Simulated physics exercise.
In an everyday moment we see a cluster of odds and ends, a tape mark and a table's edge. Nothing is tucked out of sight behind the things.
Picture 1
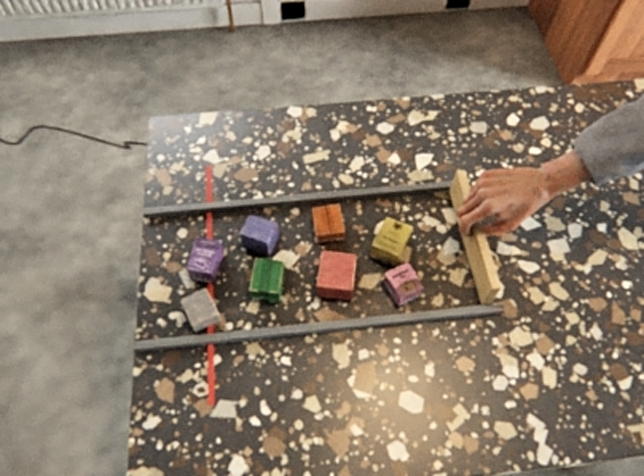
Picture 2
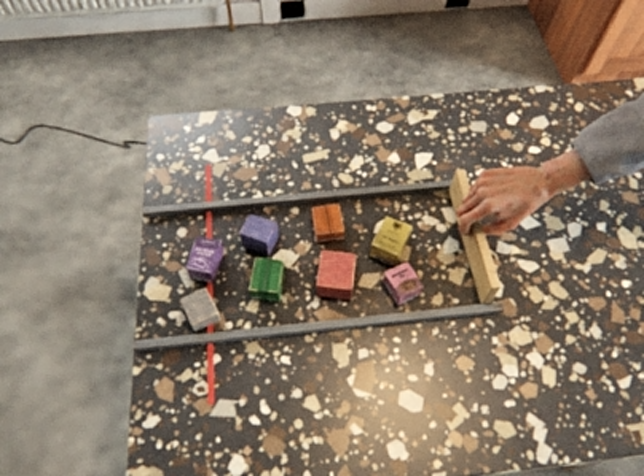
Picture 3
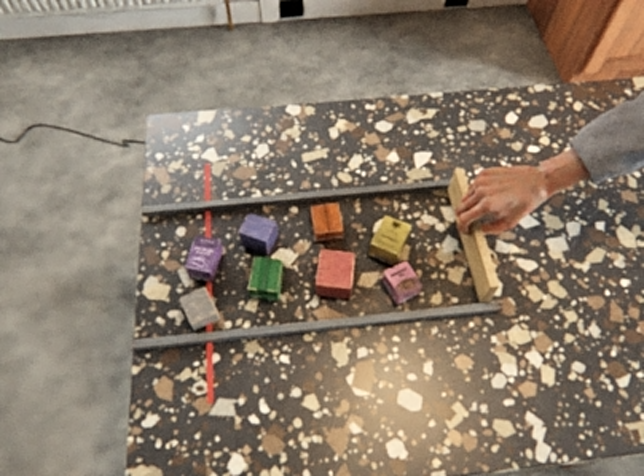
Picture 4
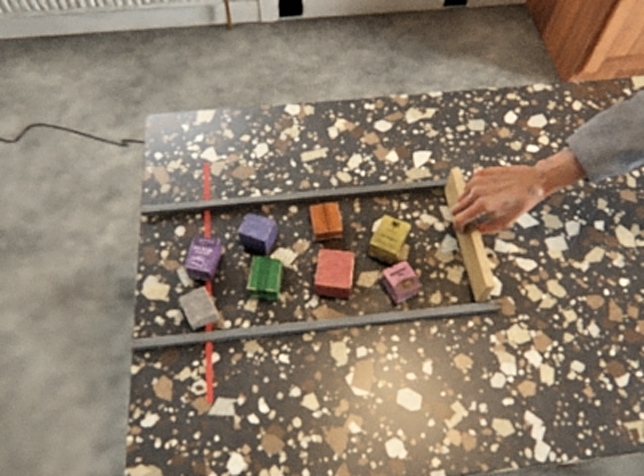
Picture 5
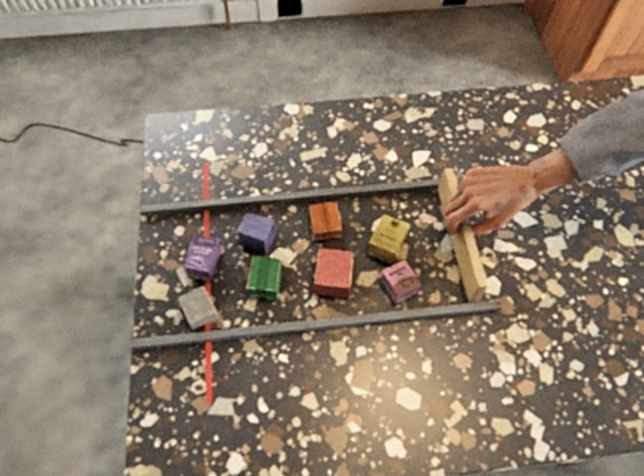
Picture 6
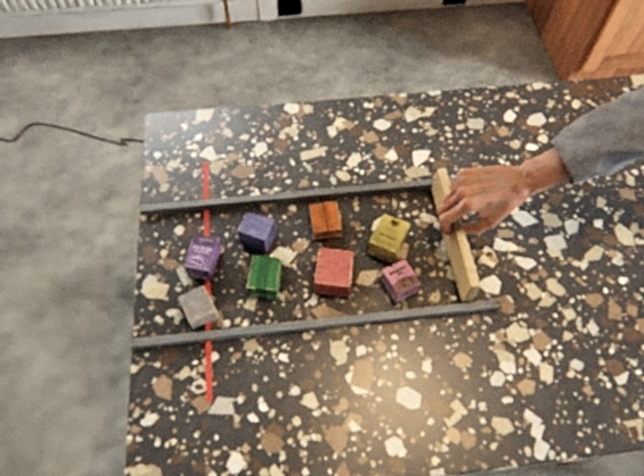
On a speckled tabletop, a hand slides a wooden board slightly left toward colored blocks.
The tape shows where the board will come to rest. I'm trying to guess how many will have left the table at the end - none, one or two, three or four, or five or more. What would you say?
I would say three or four.
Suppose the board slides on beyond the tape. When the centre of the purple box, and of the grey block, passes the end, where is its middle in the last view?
Near (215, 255), then near (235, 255).
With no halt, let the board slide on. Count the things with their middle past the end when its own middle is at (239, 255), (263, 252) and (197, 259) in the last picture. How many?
Past-the-end tally - position 1: 0, position 2: 0, position 3: 3.
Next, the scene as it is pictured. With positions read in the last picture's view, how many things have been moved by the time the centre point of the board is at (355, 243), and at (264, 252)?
That gives 3 for the first and 8 for the second.
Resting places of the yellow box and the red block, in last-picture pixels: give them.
Middles: Around (191, 260) and around (158, 294).
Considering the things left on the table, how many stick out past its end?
0 of them.
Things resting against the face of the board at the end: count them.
3 in contact.
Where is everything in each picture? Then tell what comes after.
The first picture shows grey block (201, 310); purple box (206, 260); blue block (260, 236); board (473, 236); tape (210, 271).
The second picture shows purple box (206, 259); green box (267, 279).
The third picture shows blue block (259, 234); yellow box (390, 241).
The fourth picture shows grey block (199, 308); red block (335, 274).
The fifth picture shows purple box (203, 258); pink box (400, 282).
The sixth picture shows grey block (198, 308); purple box (203, 257); blue block (257, 233); board (453, 234); tape (207, 268).
Soon after, none off yet; grey block at rest near (198, 308); purple box at rest near (203, 257); blue block at rest near (257, 233).
Then, none off yet; grey block moved a little near (185, 312); purple box moved a little near (192, 255); blue block moved a little near (242, 235).
By the end, the number that fall off is three or four; fallen, green box, purple box and grey block.
